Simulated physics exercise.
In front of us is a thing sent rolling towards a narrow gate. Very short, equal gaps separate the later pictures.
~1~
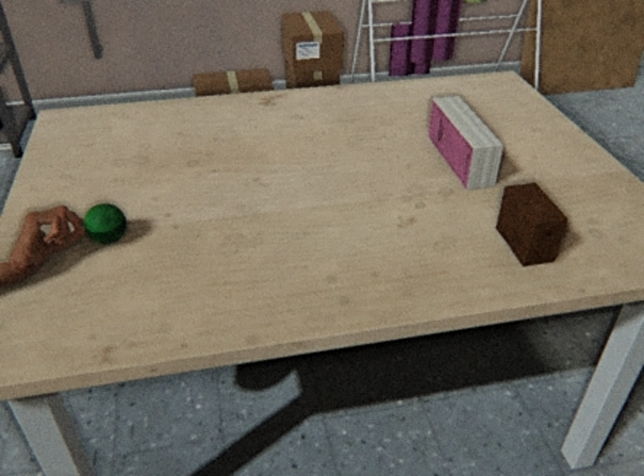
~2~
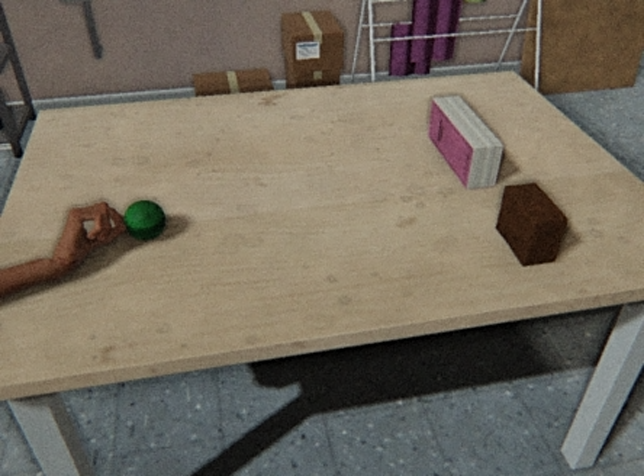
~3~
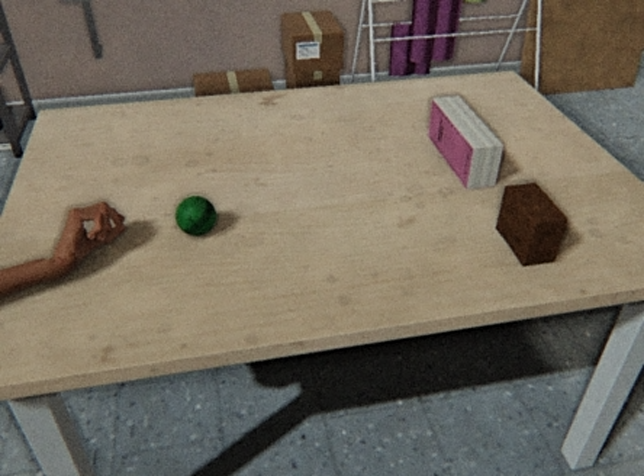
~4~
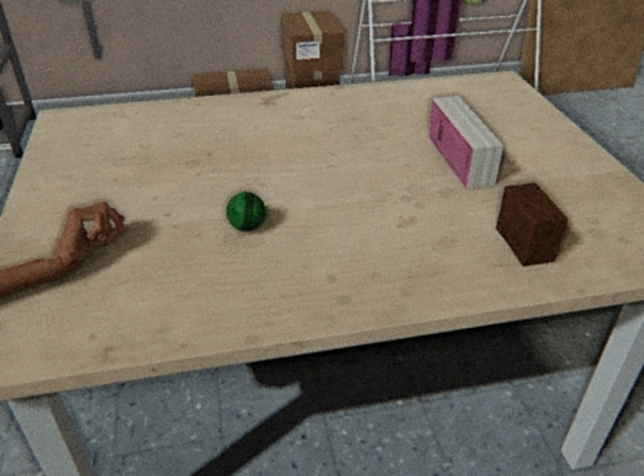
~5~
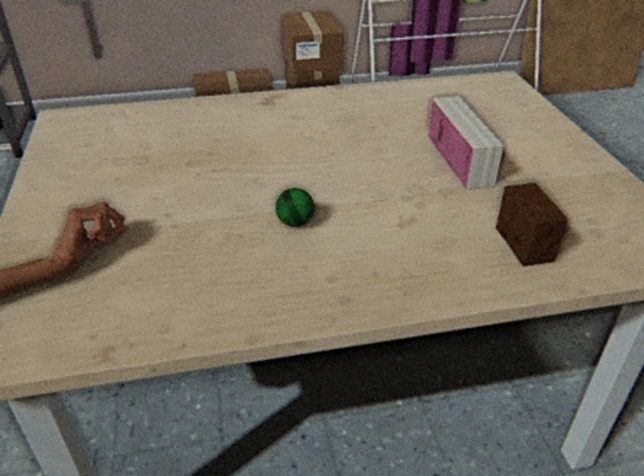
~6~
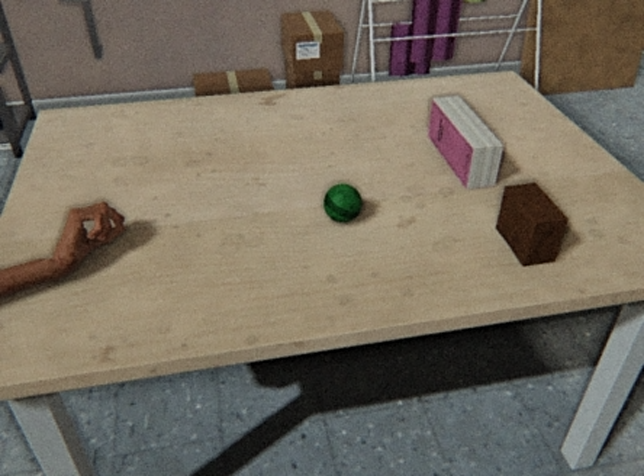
A hand at the left of a wooden table pushed a green ball and let it go, and the ball rolled steadily right across the tabletop, towards the gap between a pink book and a brown brick.
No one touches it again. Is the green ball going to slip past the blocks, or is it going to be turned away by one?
Gets by.
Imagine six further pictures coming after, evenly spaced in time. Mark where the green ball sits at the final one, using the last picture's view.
I'd expect it close to (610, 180) in the last view.
Then, 0.58 s past the last view, green ball heading on.
Finally, the green ball rolls through.
